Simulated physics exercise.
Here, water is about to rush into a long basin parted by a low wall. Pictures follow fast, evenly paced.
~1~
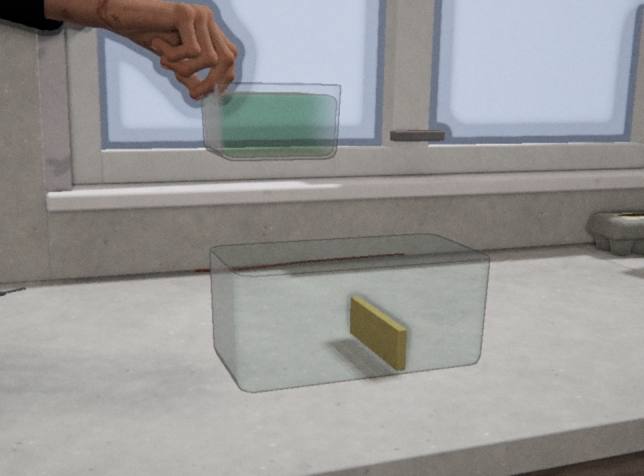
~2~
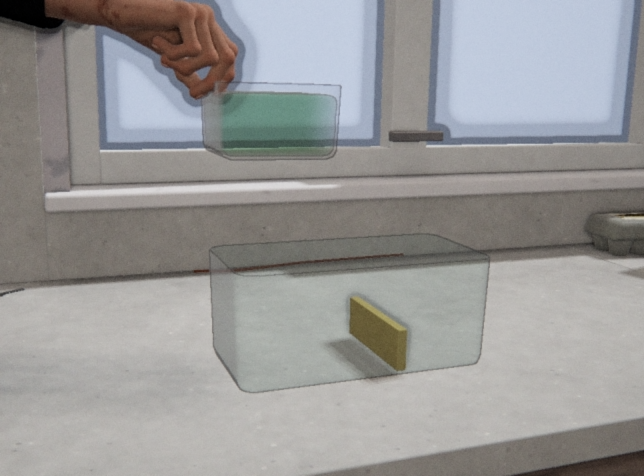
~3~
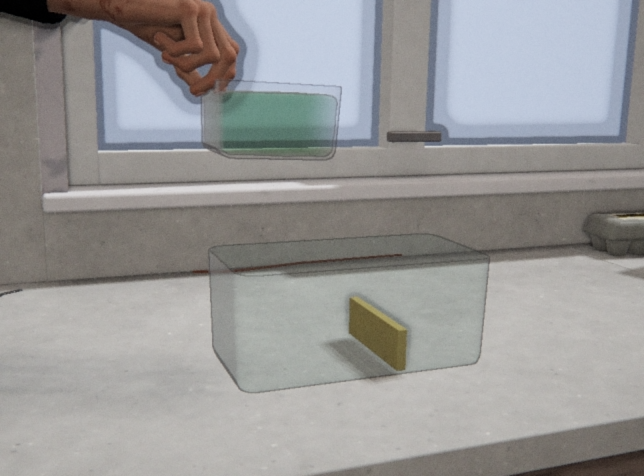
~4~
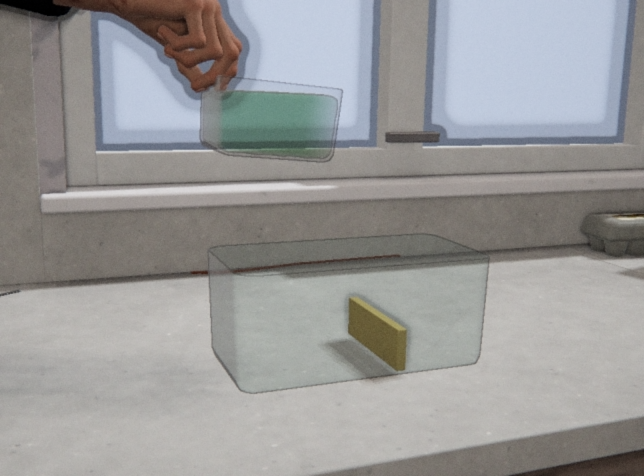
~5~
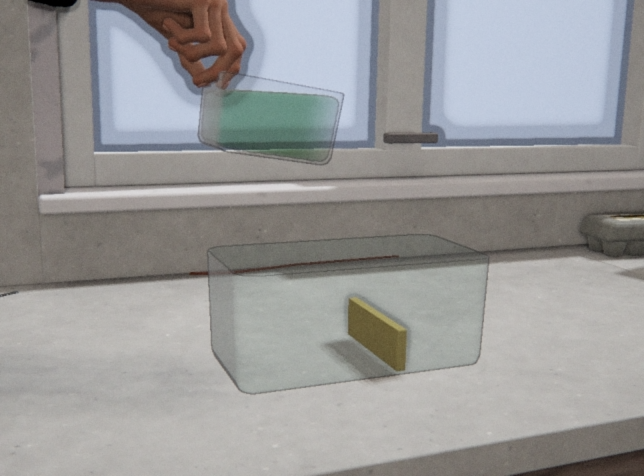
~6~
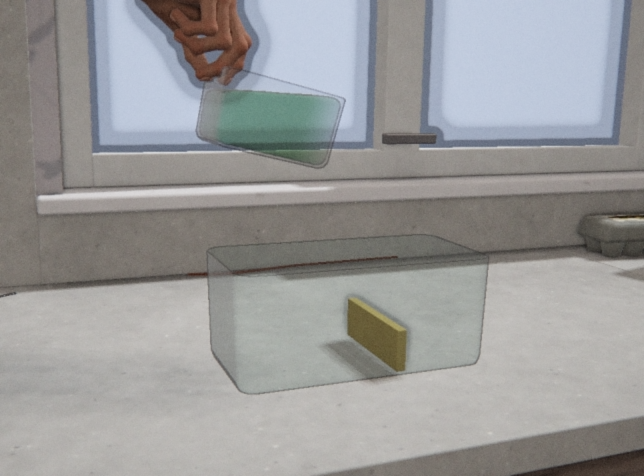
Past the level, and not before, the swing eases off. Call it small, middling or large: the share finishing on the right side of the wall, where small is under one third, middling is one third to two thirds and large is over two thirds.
Middling.
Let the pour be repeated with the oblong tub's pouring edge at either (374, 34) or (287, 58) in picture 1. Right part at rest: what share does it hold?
It comes to about 75 %, followed by about 10 %.
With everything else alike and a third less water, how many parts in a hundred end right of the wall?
Near 25 parts in a hundred.
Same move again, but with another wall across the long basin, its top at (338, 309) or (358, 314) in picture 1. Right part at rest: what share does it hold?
In order, near 80 and 65 in a hundred.
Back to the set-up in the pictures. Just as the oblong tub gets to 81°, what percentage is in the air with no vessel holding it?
Estimate: Some 45 per cent.
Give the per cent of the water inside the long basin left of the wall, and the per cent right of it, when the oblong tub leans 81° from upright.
Left side: 5 in a hundred; right side: 10 in a hundred.
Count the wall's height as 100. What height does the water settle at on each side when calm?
About 30 on the left and about 60 on the right.
A moment on, the oblong tub is tipped on its side and 42 per cent is still to pour, 3 is left of the wall and 12 right of it.
Next, the oblong tub is tipped right over and 4 per cent is still to pour, 33 is left of the wall and 53 right of it.
Then the oblong tub is tipped right over and 0 per cent is still to pour, 49 is left of the wall and 47 right of it.
Later the oblong tub is tipped right over and 0 per cent is still to pour, 49 is left of the wall and 47 right of it.
In the end 49 per cent lies left of the wall, 47 right of it and 4 outside.
